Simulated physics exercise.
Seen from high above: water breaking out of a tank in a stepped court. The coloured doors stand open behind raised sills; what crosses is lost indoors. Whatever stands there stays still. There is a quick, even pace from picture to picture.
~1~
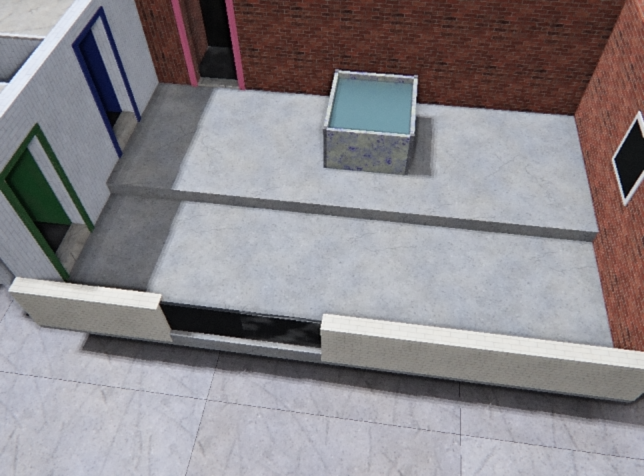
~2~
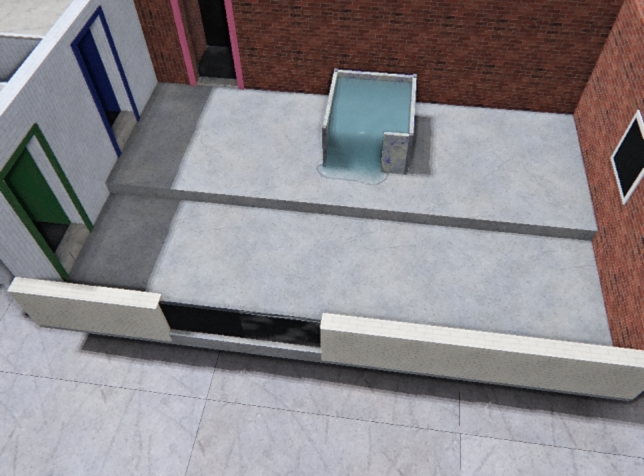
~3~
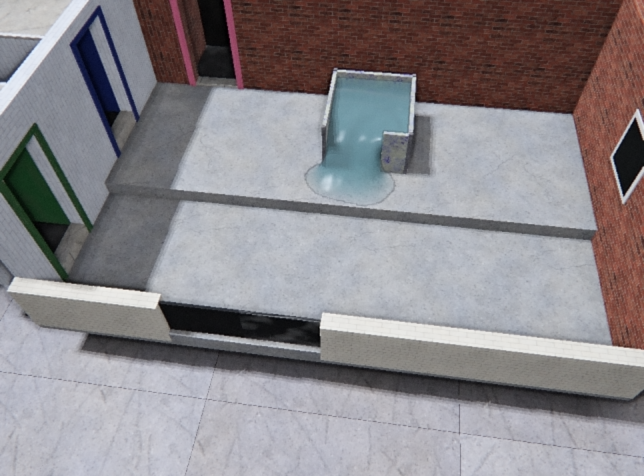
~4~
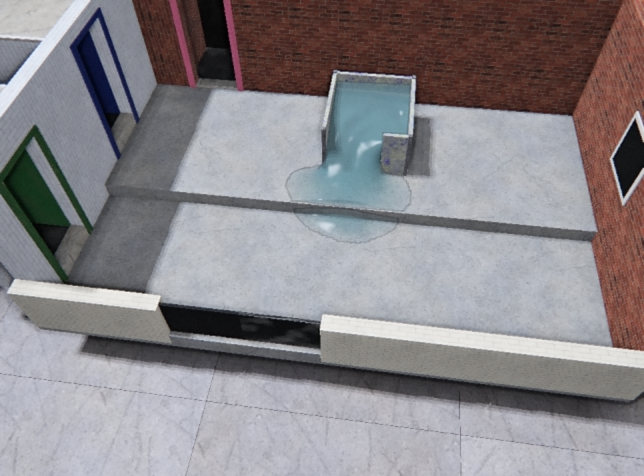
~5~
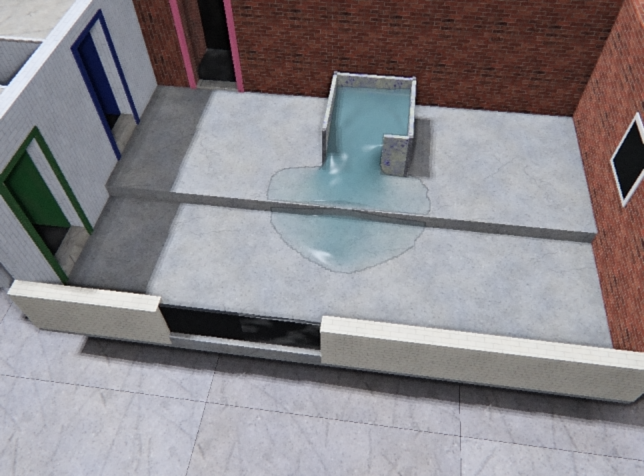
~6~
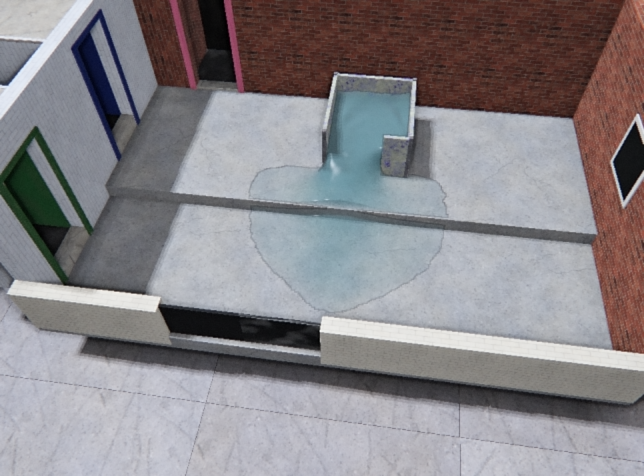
In a stepped court with brick walls and coloured doorways, water pours through a gap in the front of a raised tank, spreads across the upper level, runs over the step and widens across the lower level toward the front wall.
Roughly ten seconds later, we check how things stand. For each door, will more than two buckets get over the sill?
As I see it, most likely the blue door will not exceed two buckets, most likely the pink door will not exceed two buckets, most likely the green door will not exceed two buckets.
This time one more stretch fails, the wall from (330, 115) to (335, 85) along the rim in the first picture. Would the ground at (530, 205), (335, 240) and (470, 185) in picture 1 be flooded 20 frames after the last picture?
The first spot is spared, the second spared, the third spared.
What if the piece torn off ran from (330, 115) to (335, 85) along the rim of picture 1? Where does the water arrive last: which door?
I'd say the one in green.
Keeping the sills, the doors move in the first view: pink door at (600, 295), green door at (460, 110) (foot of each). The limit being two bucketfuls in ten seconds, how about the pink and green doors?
First the pink door door, which crosses the line, then the green door door, which stays on the safe side.
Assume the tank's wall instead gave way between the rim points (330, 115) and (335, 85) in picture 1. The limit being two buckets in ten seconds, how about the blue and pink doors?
Result - blue door: Below threshold, pink door: Above threshold.
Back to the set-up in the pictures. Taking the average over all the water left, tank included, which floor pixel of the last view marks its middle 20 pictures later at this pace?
It is near (315, 258).
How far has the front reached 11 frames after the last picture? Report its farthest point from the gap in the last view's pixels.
About (53, 308).
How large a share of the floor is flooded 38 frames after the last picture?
My estimate is roughly 50 percent.
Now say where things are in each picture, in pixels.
The first frame shows the open tank at (372, 106) is whole and still.
In the second frame, the front is at (320, 167), out from the gap at (354, 157).
In the third frame, water pours out at (353, 157) and has run to (376, 200).
In the fourth frame, the front is at (354, 239), out from the gap at (353, 160).
In the fifth frame, water pours out at (353, 161) and has run to (347, 269).
In the sixth frame, water pours out at (354, 162) and has run to (330, 307).
A moment on, water covers 30 % of the floor; the blue door not reached, the pink door not reached, the green door not reached.
Next, water covers 40 % of the floor; the blue door not reached, the pink door not reached, the green door not reached.
Then, water covers 45 % of the floor; the blue door not reached, the pink door not reached, the green door wet at the sill, nothing in.
Later, water covers 50 % of the floor; the blue door not reached, the pink door not reached, the green door wet at the sill, nothing in.
In the end, water covers 50 % of the floor; the blue door not reached, the pink door not reached, the green door wet at the sill, nothing in.
